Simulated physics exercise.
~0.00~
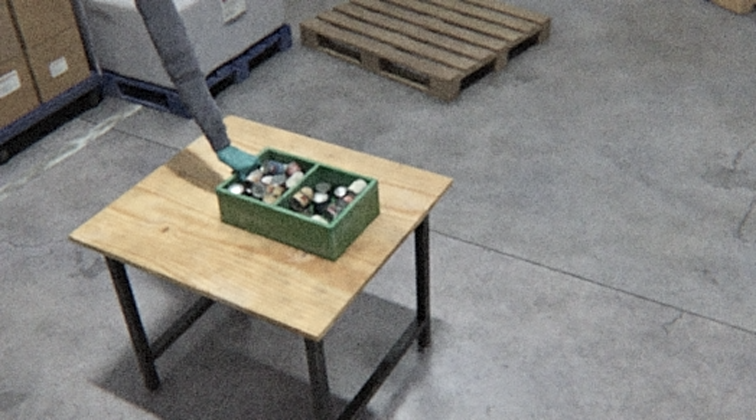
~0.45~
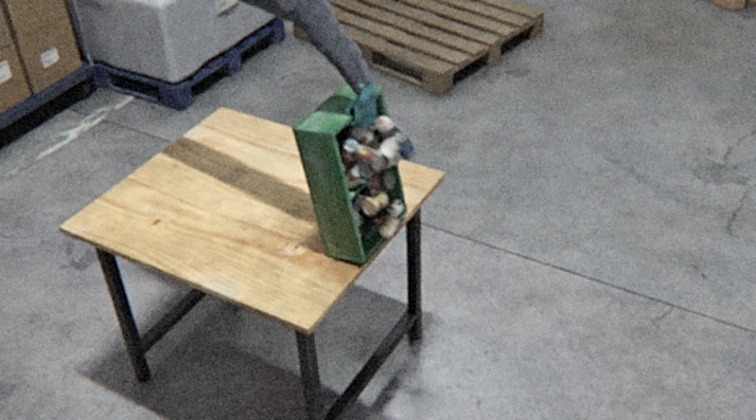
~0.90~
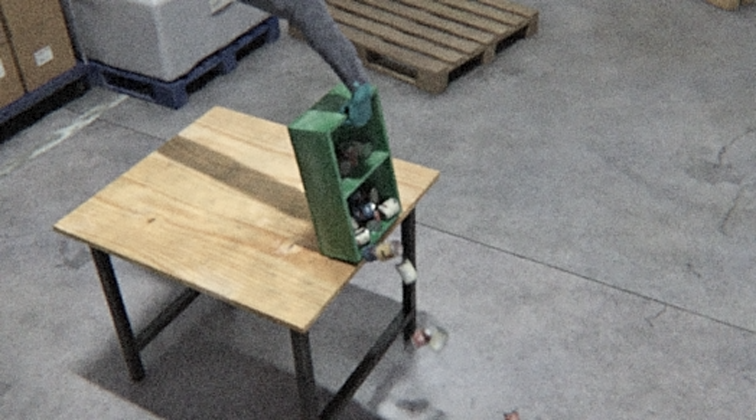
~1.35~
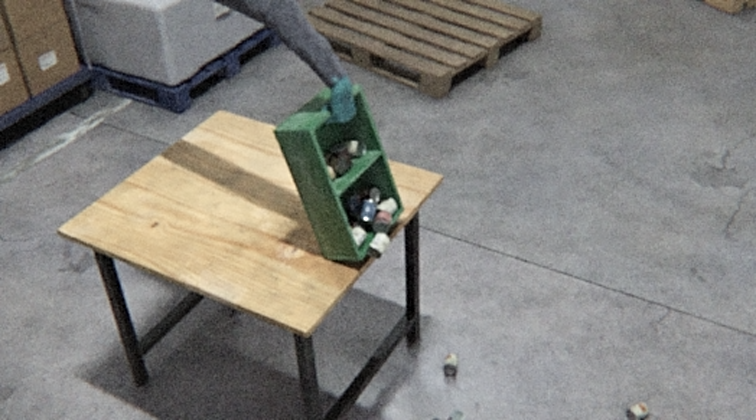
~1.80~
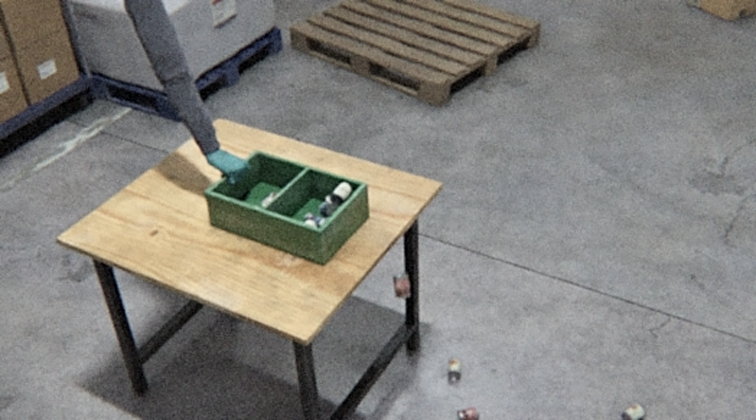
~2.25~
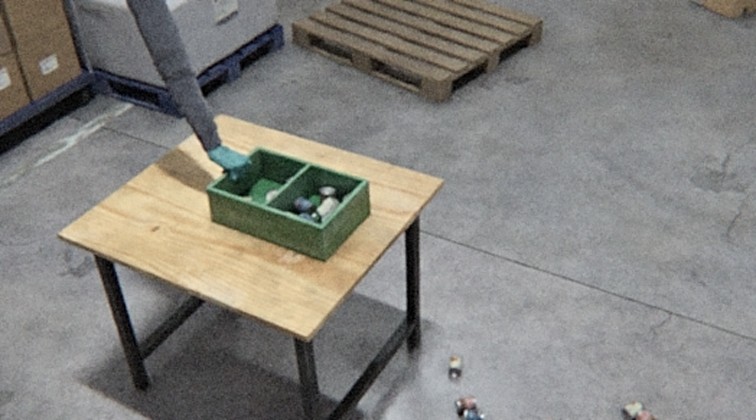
A gloved arm tips up a green crate, spills most of its tins, and lowers it.
